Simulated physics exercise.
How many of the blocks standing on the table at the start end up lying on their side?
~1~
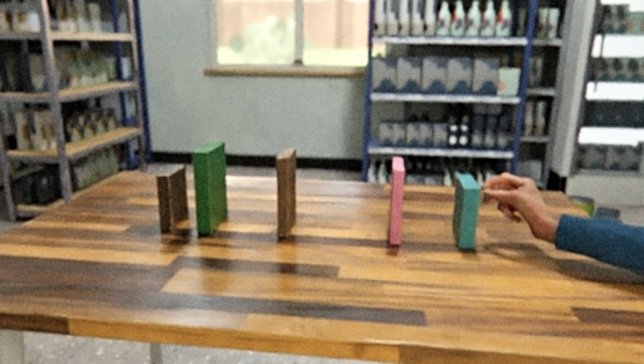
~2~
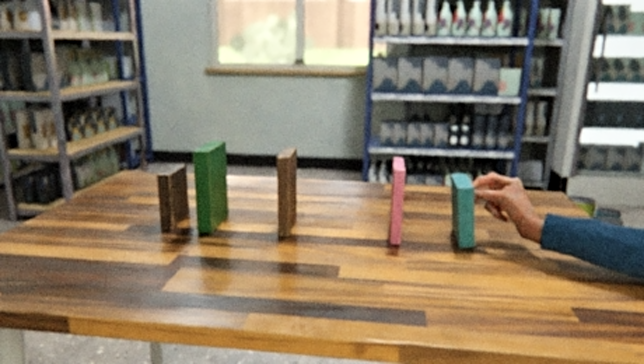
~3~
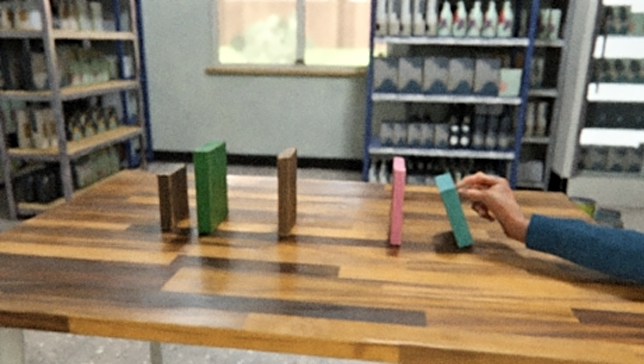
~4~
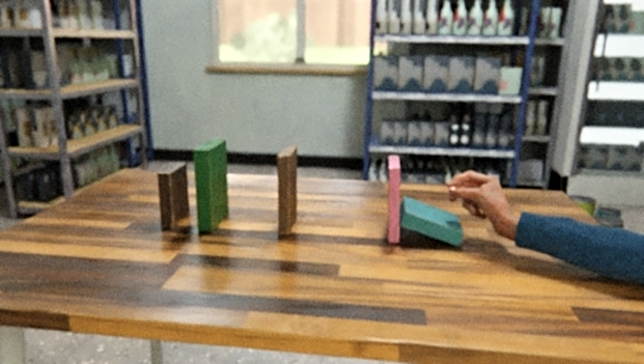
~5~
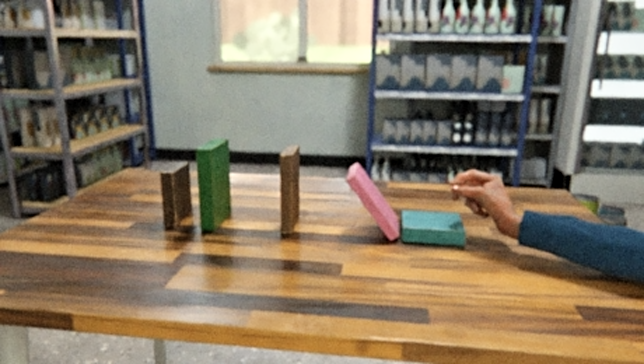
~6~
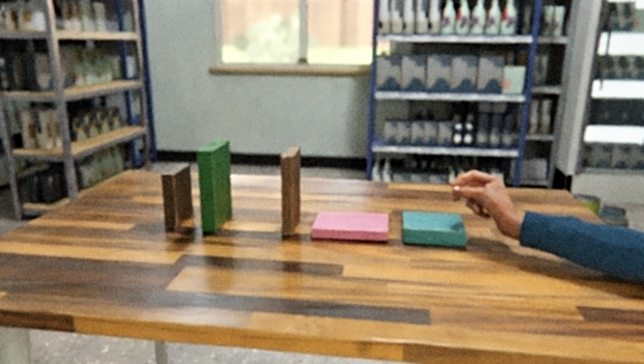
Two of them end up lying on their side, the turquoise block and the pink block.
